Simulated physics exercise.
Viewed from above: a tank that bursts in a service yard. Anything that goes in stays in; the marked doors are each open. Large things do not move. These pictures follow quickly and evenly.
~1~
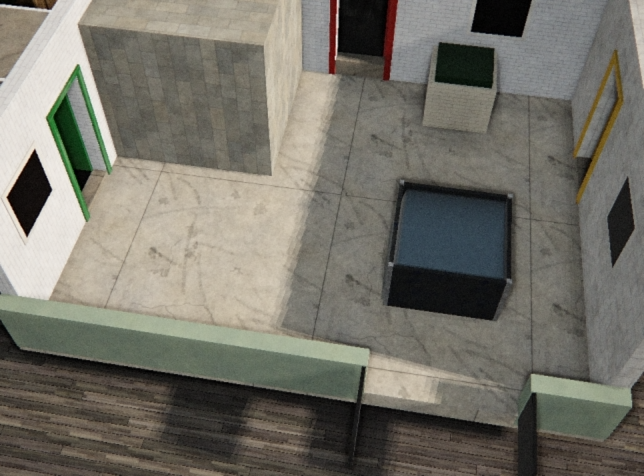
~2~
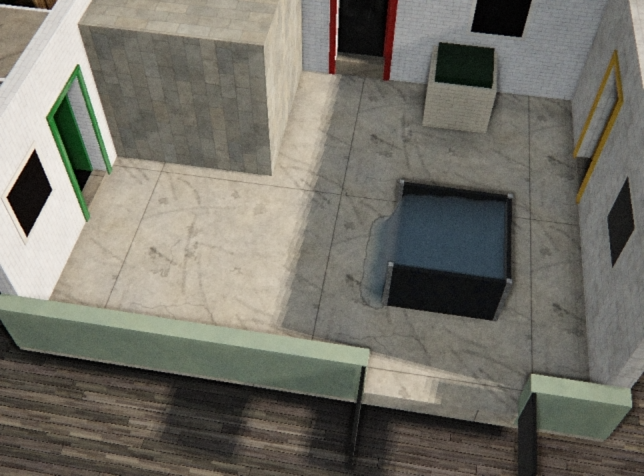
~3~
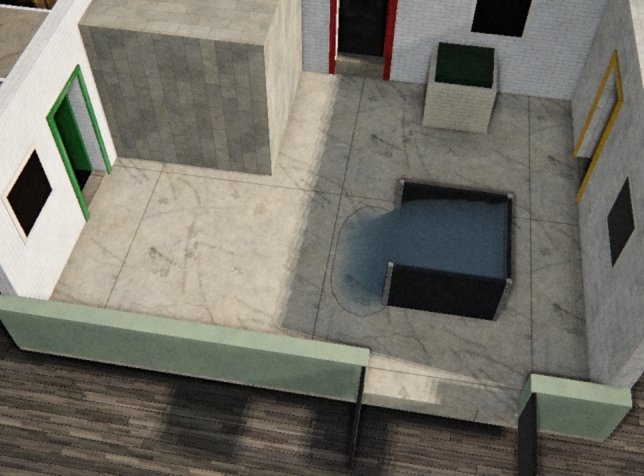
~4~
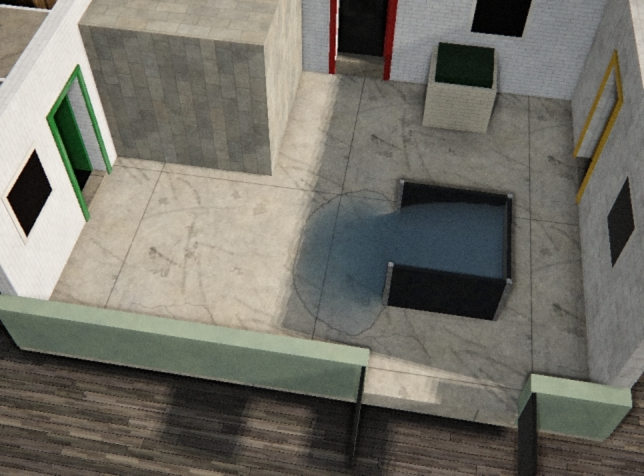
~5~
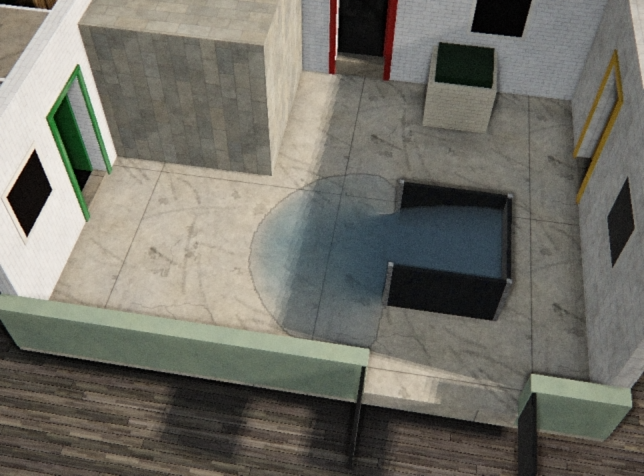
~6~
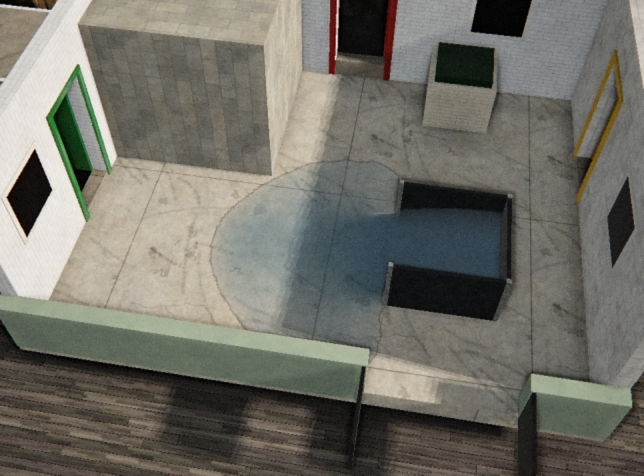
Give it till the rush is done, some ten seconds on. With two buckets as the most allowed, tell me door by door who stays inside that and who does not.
The green door receives more than two buckets. The red door receives no more than two buckets. The yellow door receives no more than two buckets.
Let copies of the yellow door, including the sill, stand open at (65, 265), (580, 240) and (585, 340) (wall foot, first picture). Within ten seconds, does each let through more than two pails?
They turn out over, short and short.
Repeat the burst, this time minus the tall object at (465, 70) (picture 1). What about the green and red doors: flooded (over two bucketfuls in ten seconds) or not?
Result - green door overshoots, red door doesn't reach it.
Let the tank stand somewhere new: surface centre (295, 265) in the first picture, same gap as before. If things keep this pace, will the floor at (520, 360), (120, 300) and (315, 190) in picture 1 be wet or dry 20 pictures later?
Bone-dry, soaked, soaked.
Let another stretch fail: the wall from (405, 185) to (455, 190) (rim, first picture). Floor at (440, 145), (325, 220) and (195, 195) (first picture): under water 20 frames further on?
Soaked, untouched, untouched.
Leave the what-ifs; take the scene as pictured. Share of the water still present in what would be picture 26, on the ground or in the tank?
Near 90 percent, give or take.
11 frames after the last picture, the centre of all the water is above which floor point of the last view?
Roughly (249, 245).
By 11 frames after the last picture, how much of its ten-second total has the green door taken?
About 30 per cent.
A moment on, water covers 45 % of the floor; the green door under two buckets in, the red door not reached, the yellow door not reached.
Next, water covers 50 % of the floor; the green door over two buckets in, the red door not reached, the yellow door not reached.
Then, water covers 55 % of the floor; the green door far over two buckets in, the red door wet at the sill, nothing in, the yellow door not reached.
Later, water covers 60 % of the floor; the green door far over two buckets in, the red door wet at the sill, nothing in, the yellow door not reached.
In the end, water covers 90 % of the floor; the green door far over two buckets in, the red door wet at the sill, nothing in, the yellow door wet at the sill, nothing in.
